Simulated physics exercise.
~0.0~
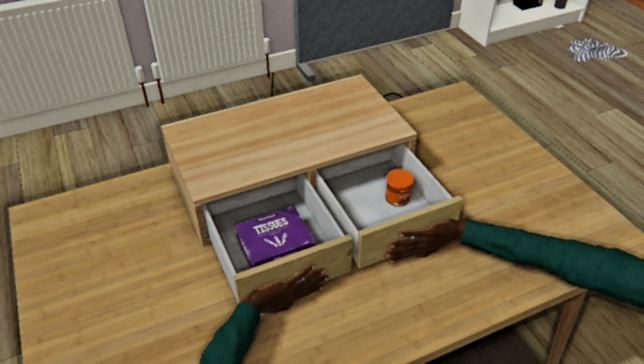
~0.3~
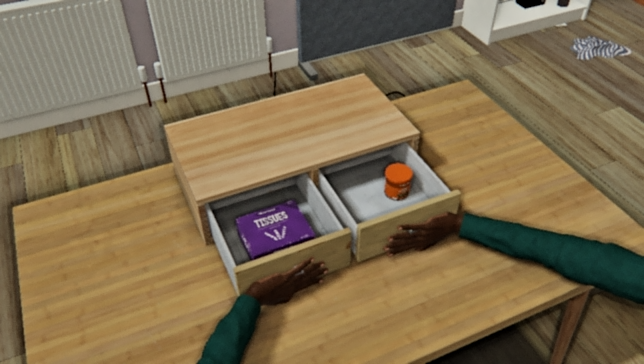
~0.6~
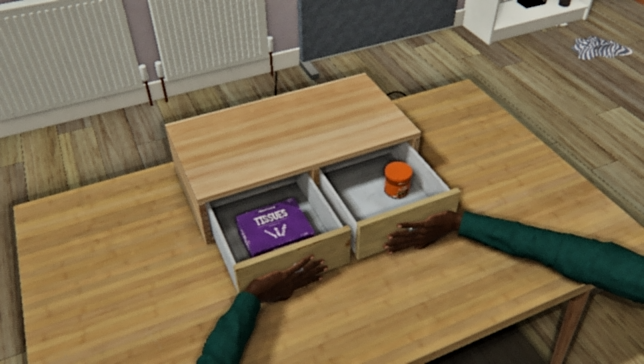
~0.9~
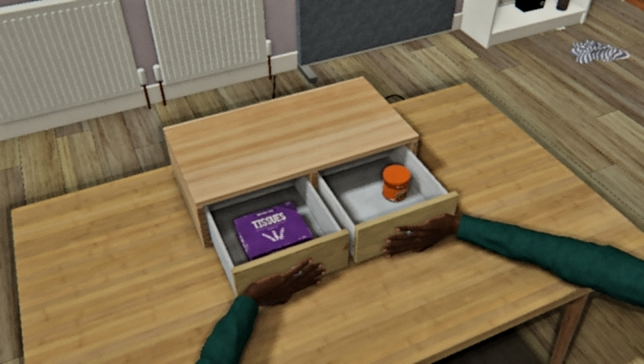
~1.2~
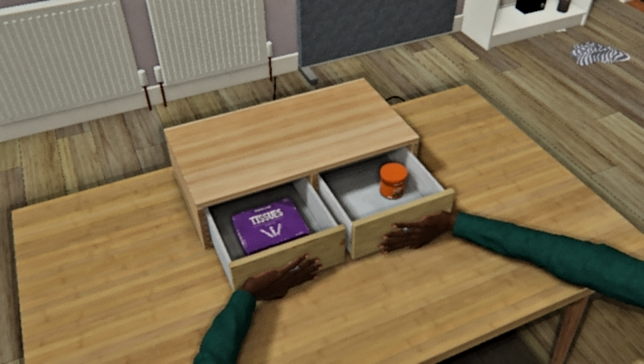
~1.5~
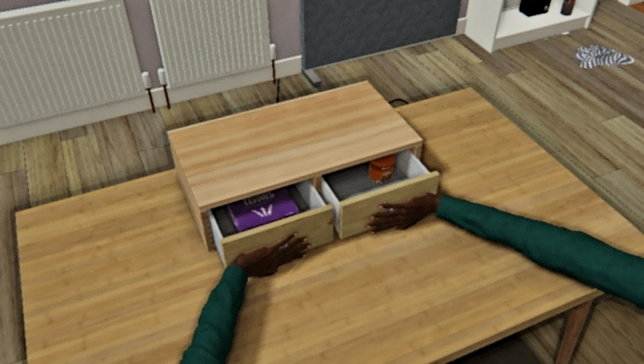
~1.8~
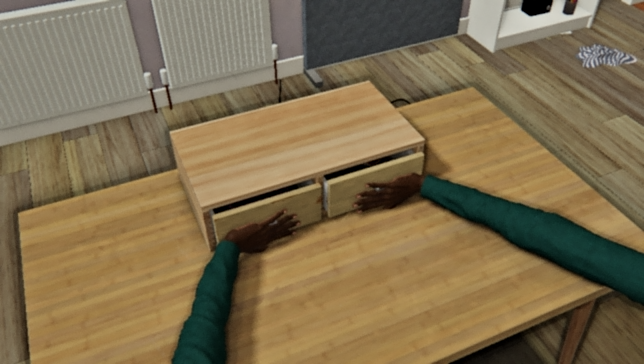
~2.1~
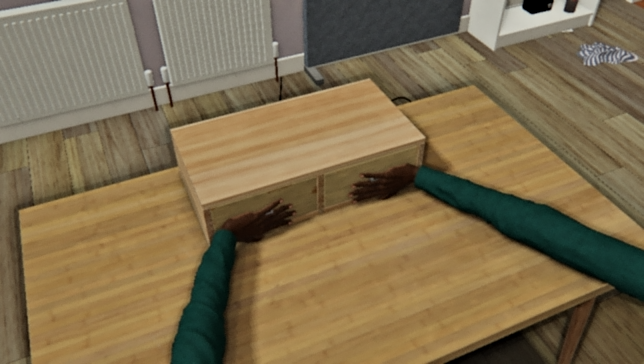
Two hands push both open drawers, holding a purple box and orange tin, fully shut.
